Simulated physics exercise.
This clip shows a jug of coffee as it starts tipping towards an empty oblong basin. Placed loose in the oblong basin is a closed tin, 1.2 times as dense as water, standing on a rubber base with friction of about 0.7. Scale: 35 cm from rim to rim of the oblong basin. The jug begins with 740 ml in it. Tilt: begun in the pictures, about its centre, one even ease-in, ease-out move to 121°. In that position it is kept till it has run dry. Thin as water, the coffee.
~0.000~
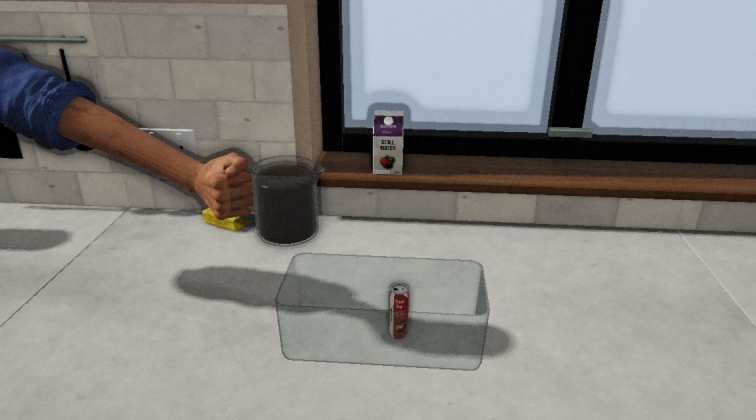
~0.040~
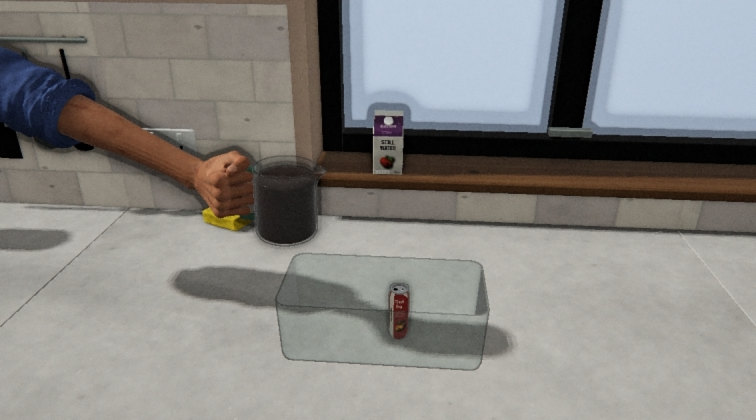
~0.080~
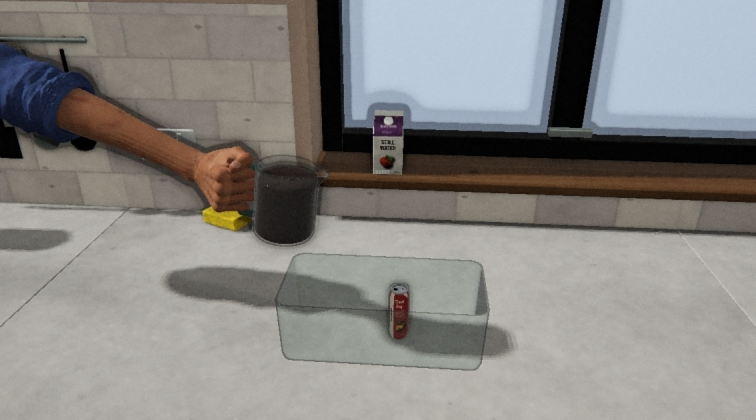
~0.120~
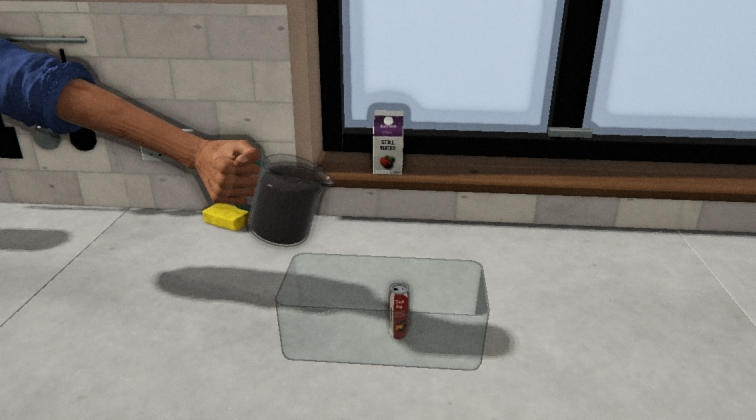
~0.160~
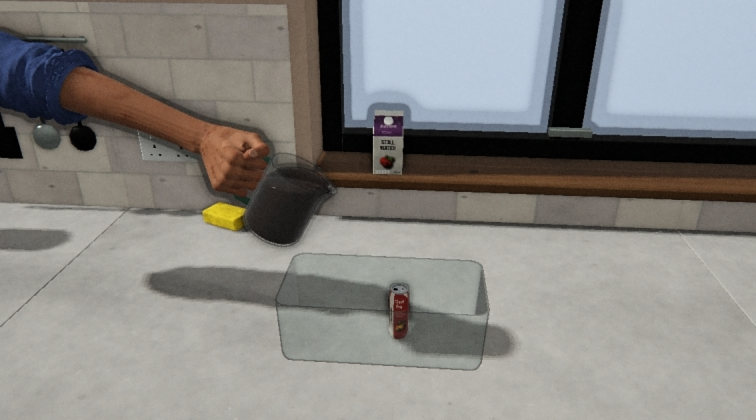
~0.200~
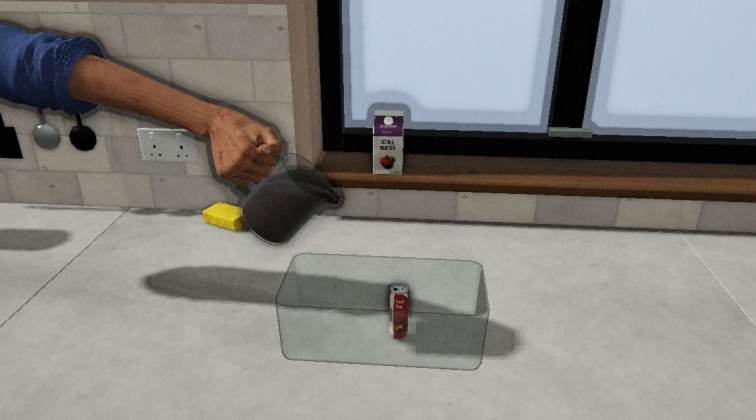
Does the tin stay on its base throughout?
It stays vertical.
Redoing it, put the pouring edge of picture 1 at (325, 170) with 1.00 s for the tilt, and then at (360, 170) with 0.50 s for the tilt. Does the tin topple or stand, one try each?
Run one: It does not tip. Run two: It tumbles.
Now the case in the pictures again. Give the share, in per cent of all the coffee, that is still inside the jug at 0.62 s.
6 %.
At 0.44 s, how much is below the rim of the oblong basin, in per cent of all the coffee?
I reckon close to 26 percent of it.
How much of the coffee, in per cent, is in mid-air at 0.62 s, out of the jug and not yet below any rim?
Around 12 percent of the liquid.
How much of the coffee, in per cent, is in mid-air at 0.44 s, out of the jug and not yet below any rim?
Some 30 % is the figure.
After 0.44 s the tilt is 117° and 43 per cent is still to pour; the tin stands where it began.
After 0.62 s the tilt is 121° and 6 per cent is still to pour; the tin stands where it began.
After 0.80 s the tilt is 121° and 0 per cent is still to pour; the tin stands where it began.
After 1.00 s the tilt is 121° and 0 per cent is still to pour; the tin stands where it began.
In the end the tin stands where it began.
